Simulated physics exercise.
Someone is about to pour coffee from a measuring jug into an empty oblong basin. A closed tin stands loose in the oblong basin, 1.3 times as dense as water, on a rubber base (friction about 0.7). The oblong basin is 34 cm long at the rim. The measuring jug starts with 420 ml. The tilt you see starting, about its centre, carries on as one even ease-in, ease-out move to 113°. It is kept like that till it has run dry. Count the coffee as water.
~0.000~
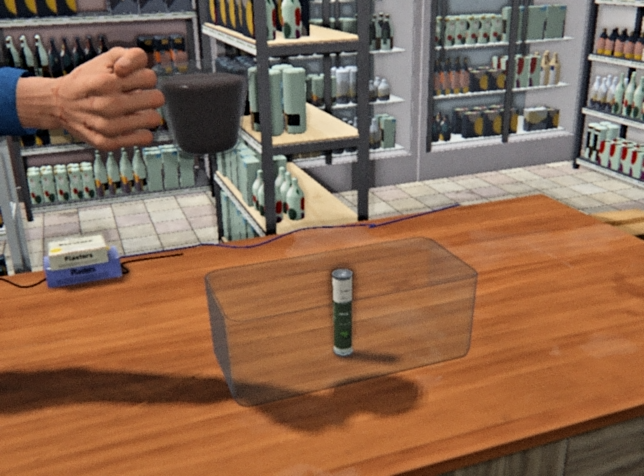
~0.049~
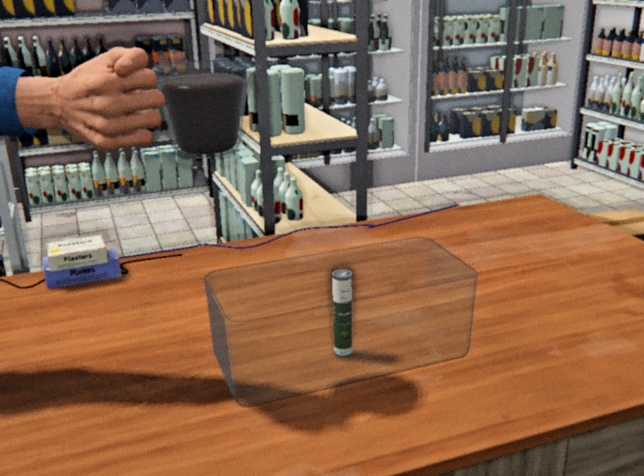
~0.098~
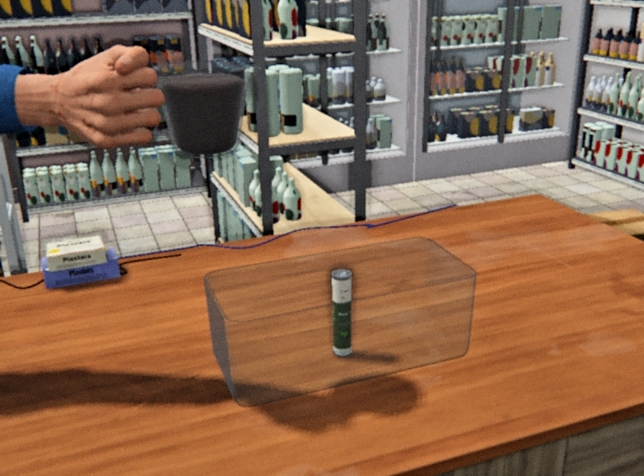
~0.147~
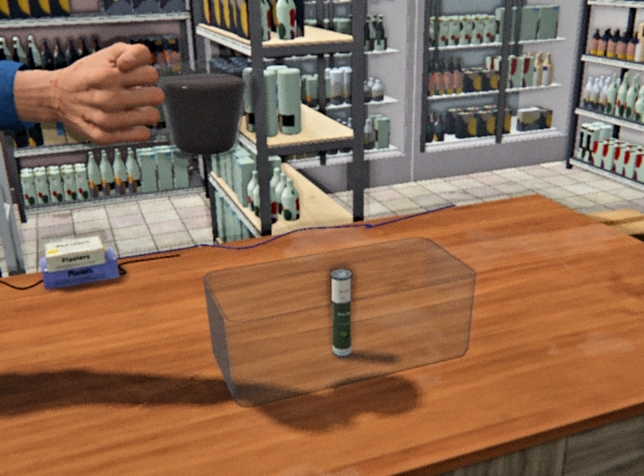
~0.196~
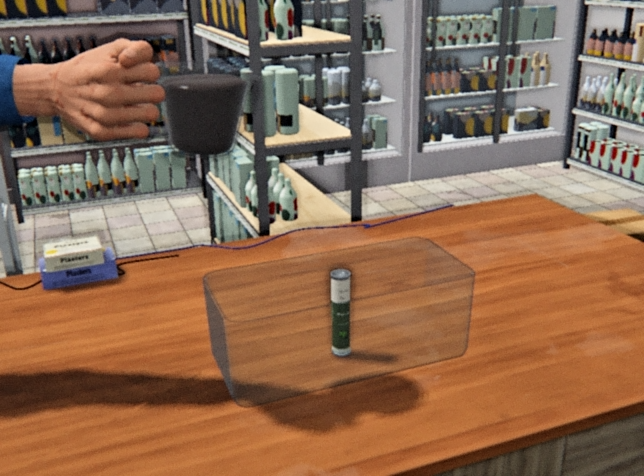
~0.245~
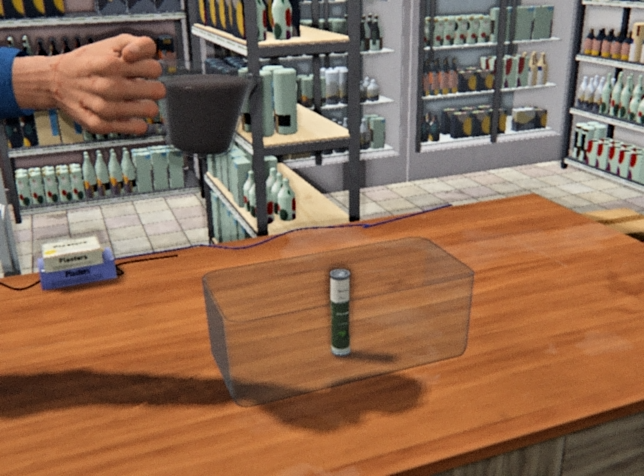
The footage shows a fist at upper left beside a dark cup-like vessel, which tilts very slightly above a wooden counter in a shop, while a green-and-white cylindrical container stands still inside a clear oblong basin.
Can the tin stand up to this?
The tin goes over.
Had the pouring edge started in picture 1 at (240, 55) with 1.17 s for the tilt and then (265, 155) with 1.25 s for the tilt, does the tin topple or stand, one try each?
First it falls; then it keeps standing.
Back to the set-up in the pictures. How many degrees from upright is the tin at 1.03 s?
About 40°.
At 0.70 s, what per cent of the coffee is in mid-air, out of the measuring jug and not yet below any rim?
Some 30 per cent.
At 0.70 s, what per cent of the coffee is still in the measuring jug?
Near 66 in a hundred.
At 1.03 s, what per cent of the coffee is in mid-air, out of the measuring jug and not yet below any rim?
Near 24 in a hundred.
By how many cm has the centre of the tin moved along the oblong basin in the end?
About 8.5 cm.
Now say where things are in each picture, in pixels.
The first picture shows tilt 0°; pouring edge (260, 64); surface from (158, 83) to (244, 76); the oblong basin's rim runs from (215, 298) to (453, 256); the tin's top is at (342, 277).
The second picture shows tilt 0°; pouring edge (260, 65); surface from (158, 83) to (244, 77).
The third picture shows tilt 2°; pouring edge (261, 67); surface from (159, 83) to (243, 77).
The fourth picture shows tilt 4°; pouring edge (262, 69); surface from (161, 83) to (244, 78).
The fifth picture shows tilt 7°; pouring edge (263, 72); surface from (161, 83) to (247, 78).
The sixth picture shows tilt 10°; pouring edge (264, 76); surface from (162, 84) to (250, 79).
By 0.70 s the tilt is 67° and 65 per cent is still to pour; the tin stands where it began.
By 1.03 s the tilt is 104° and 8 per cent is still to pour; the tin leans 39°.
By 1.37 s the tilt is 113° and 0 per cent is still to pour; the tin lies on its side.
By 1.75 s the tilt is 113° and 0 per cent is still to pour; the tin lies on its side.
At rest the tin lies on its side.
